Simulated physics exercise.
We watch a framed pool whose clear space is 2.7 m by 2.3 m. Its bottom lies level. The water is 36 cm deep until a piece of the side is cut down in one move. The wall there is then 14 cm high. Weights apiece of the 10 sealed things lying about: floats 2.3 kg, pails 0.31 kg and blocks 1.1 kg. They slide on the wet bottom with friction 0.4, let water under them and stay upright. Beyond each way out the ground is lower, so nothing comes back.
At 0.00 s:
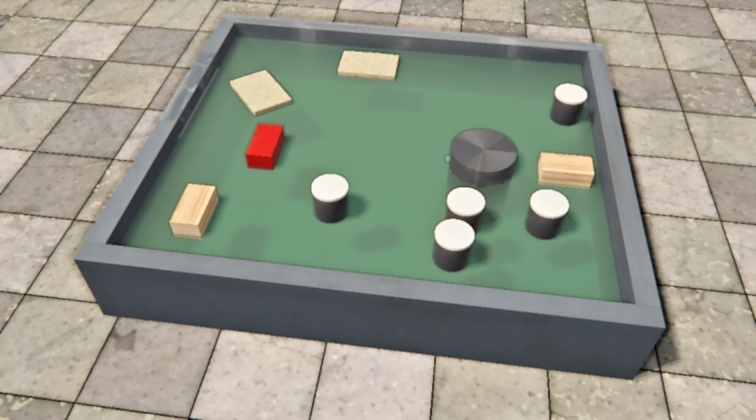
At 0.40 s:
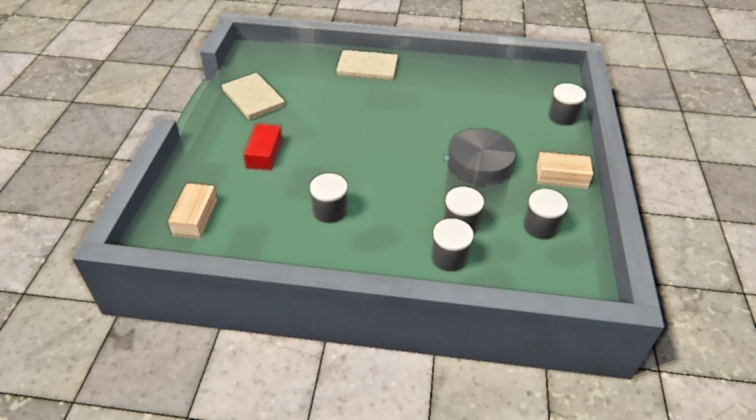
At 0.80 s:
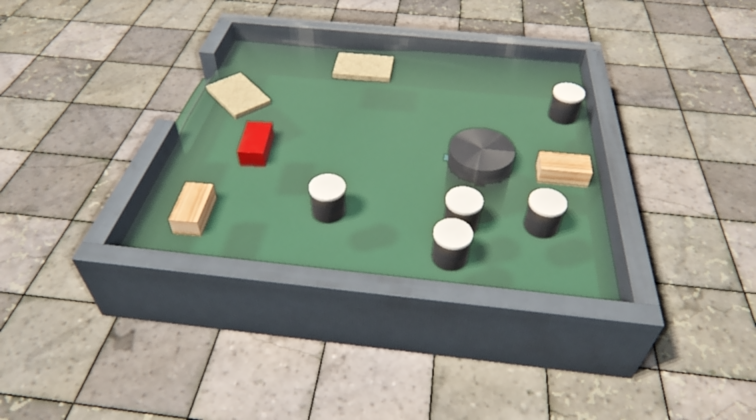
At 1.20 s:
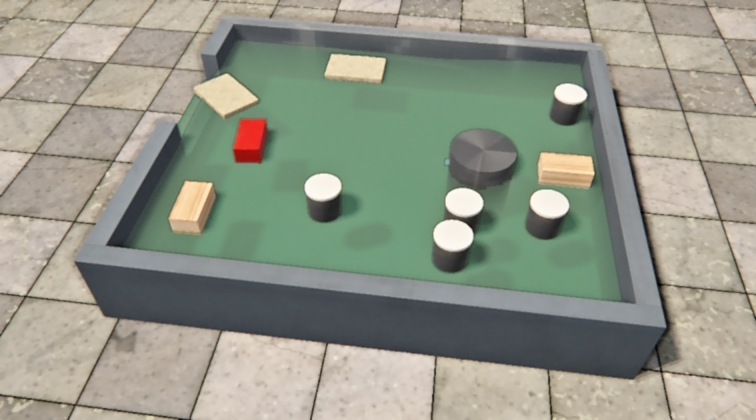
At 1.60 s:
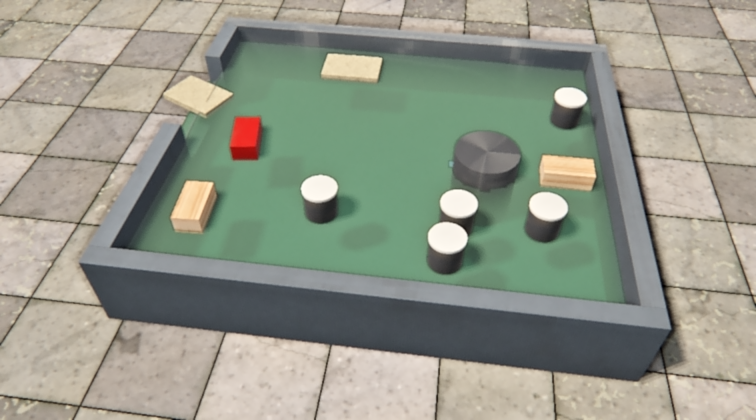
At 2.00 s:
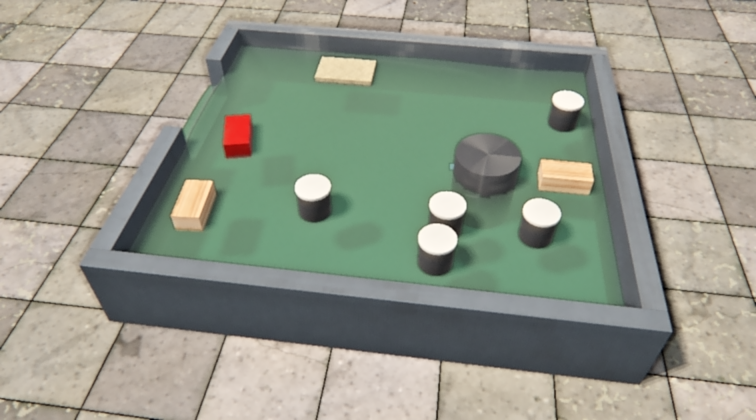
A grey-walled, square-cornered pool of green-tinted water sits on stone paving, seen from above at an angle. In it are a dark round disc right of centre, five dark pails with white tops, a red block at left, two wooden blocks and two pale flat slabs. A gap opens in the left wall, one slab drifts out through it and disappears from view, and the red block and others shift slightly.
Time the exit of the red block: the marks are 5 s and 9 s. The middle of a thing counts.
Expect it before the first time.
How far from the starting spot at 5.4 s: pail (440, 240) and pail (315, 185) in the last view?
In that order: 30 cm, 40 cm.
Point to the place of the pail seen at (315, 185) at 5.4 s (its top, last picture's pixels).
Near (285, 177).
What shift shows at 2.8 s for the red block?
About 50 cm.
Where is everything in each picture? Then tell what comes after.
In the first frame, the red block at (265, 140) floats; 36 cm deep round most things; 0 of 10 have shifted.
In the second frame, the red block at (263, 140) floats; about 2160 L in view; 0 of 10 have shifted.
In the third frame, the red block at (255, 137), afloat, 7 cm from its start; about 2120 L in view; 2 of 10 have shifted.
In the fourth frame, the red block at (250, 134), afloat, 14 cm from its start; 35 cm deep round most things; 5 of 10 have shifted.
In the fifth frame, the red block at (245, 132) floats, 23 cm from its start; about 2040 L in view; 7 of 10 have shifted.
In the sixth frame, the red block at (237, 129), afloat, 30 cm from its start; 33 cm deep round most things; 8 of 10 have shifted.
After 2.8 s the red block is near (214, 121), 0.5 m from its start, afloat; 1 of 10 are out; 9 afloat.
After 5.4 s the red block has gone out (at 3.6 s); 2 of 10 are out; 8 afloat.
After 8.0 s the red block has gone out (at 3.6 s); 2 of 10 are out; 8 afloat.
After 12.0 s the red block has gone out (at 3.6 s); 2 of 10 are out; 8 afloat.
